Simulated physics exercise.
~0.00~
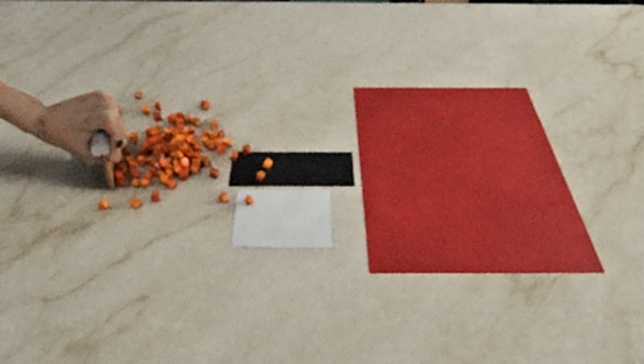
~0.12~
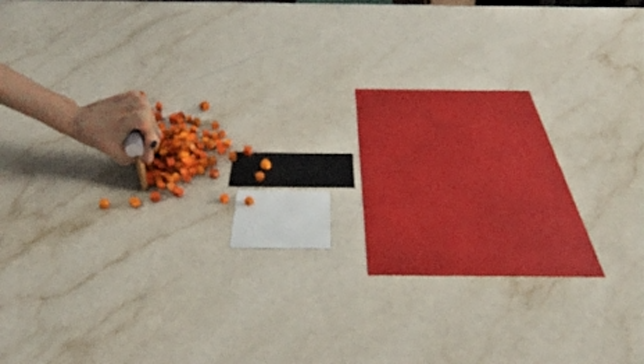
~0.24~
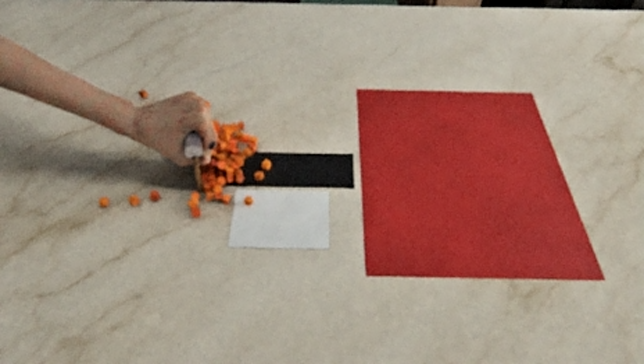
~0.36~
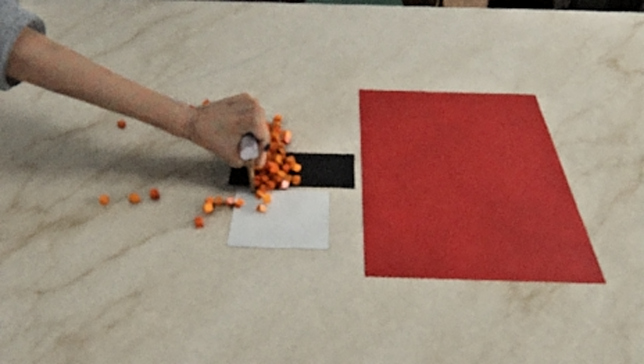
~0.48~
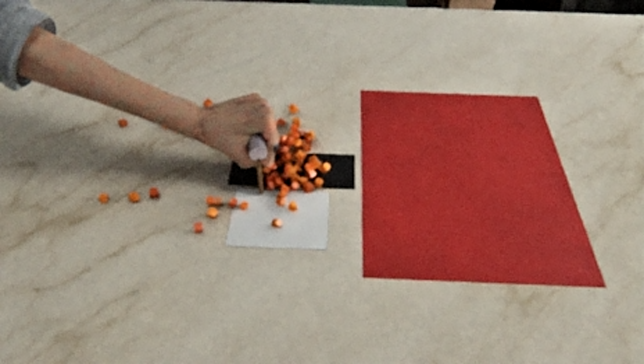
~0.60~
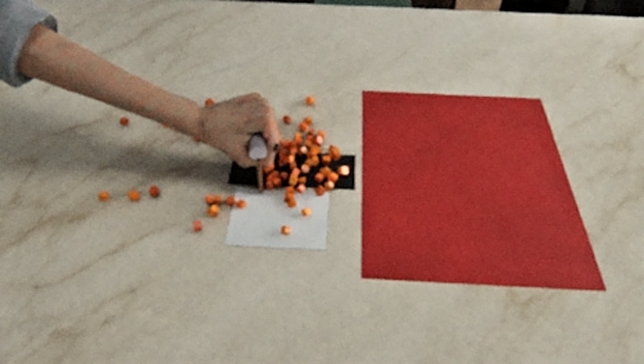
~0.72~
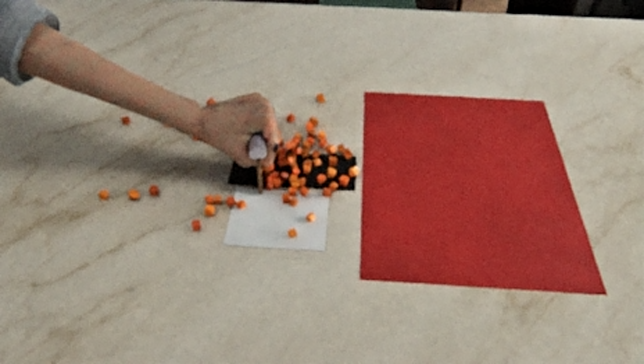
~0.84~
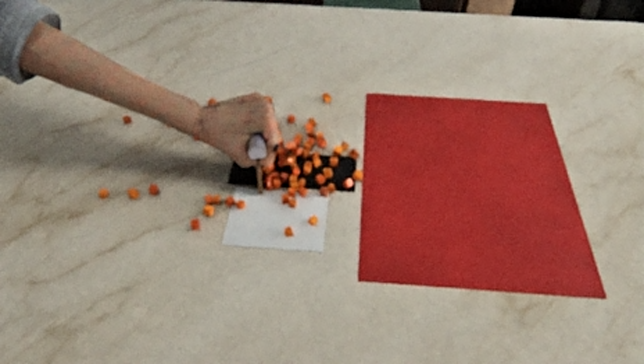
A hand holding a scraper pushes a loose heap of small orange carrot cubes rightward across a pale, veined stone-like surface, seen from above at an angle. Ahead lie a black mat, a white mat just below it and a large red mat to the right. The blade sweeps the pieces together and onto the black mat, leaving a few stragglers behind on the left. Then the hand stops over the black mat's left part, while the cubes spread slightly farther right and settle. Many rest on the black mat, a few on the white, others on the bare surface, and none on the red.
